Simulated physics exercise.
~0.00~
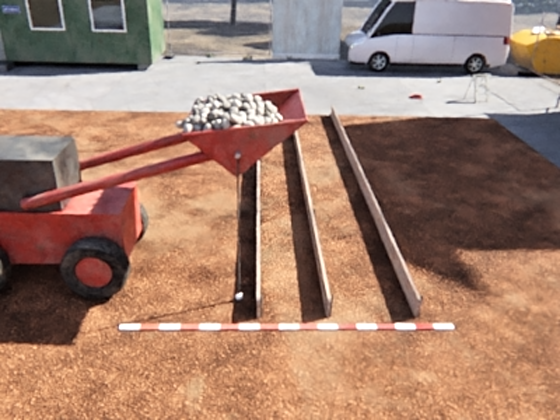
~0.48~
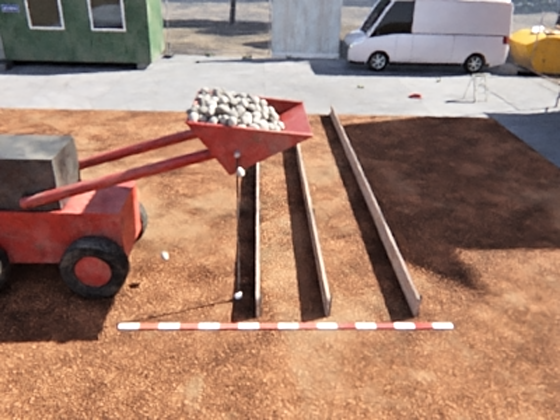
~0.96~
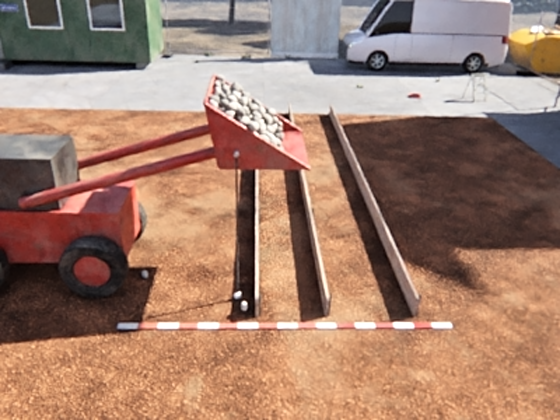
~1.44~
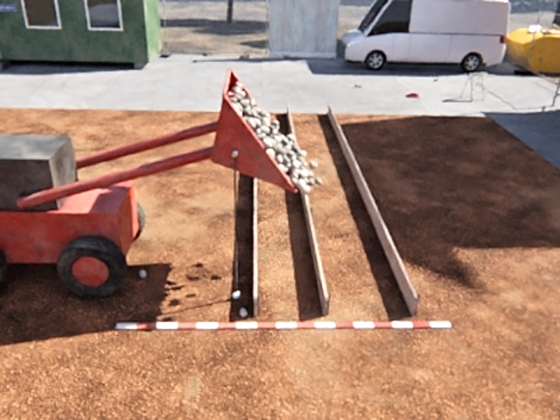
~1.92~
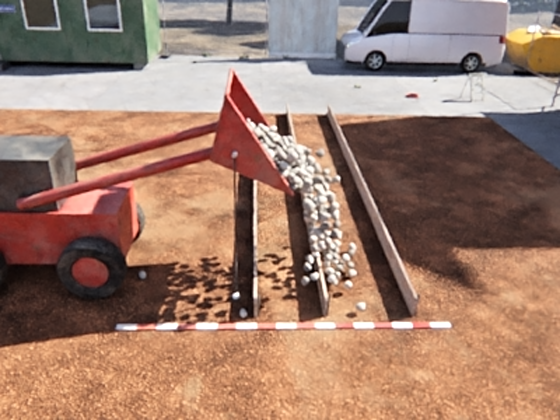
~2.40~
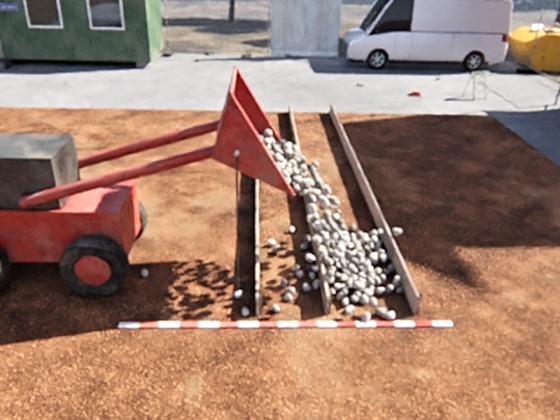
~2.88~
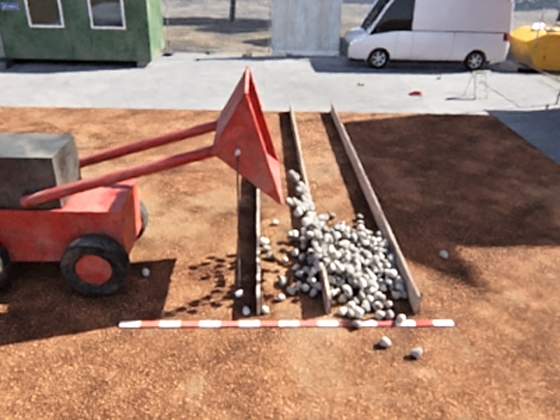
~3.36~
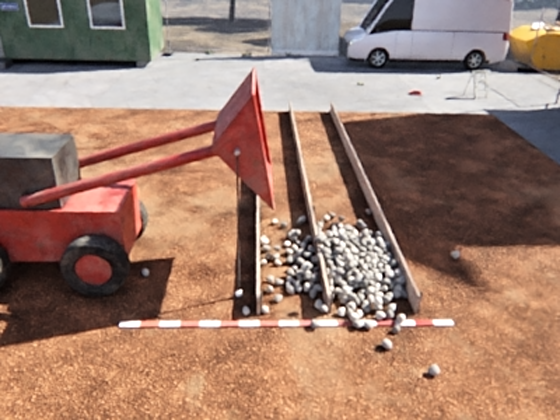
On a patch of reddish-brown ground marked with low planks, a red loader tips its raised bucket of pale rounded stones, which pour out to the right over the planks and settle mostly in the far bay, with fewer in the near bay and a few strays beyond the striped staff.
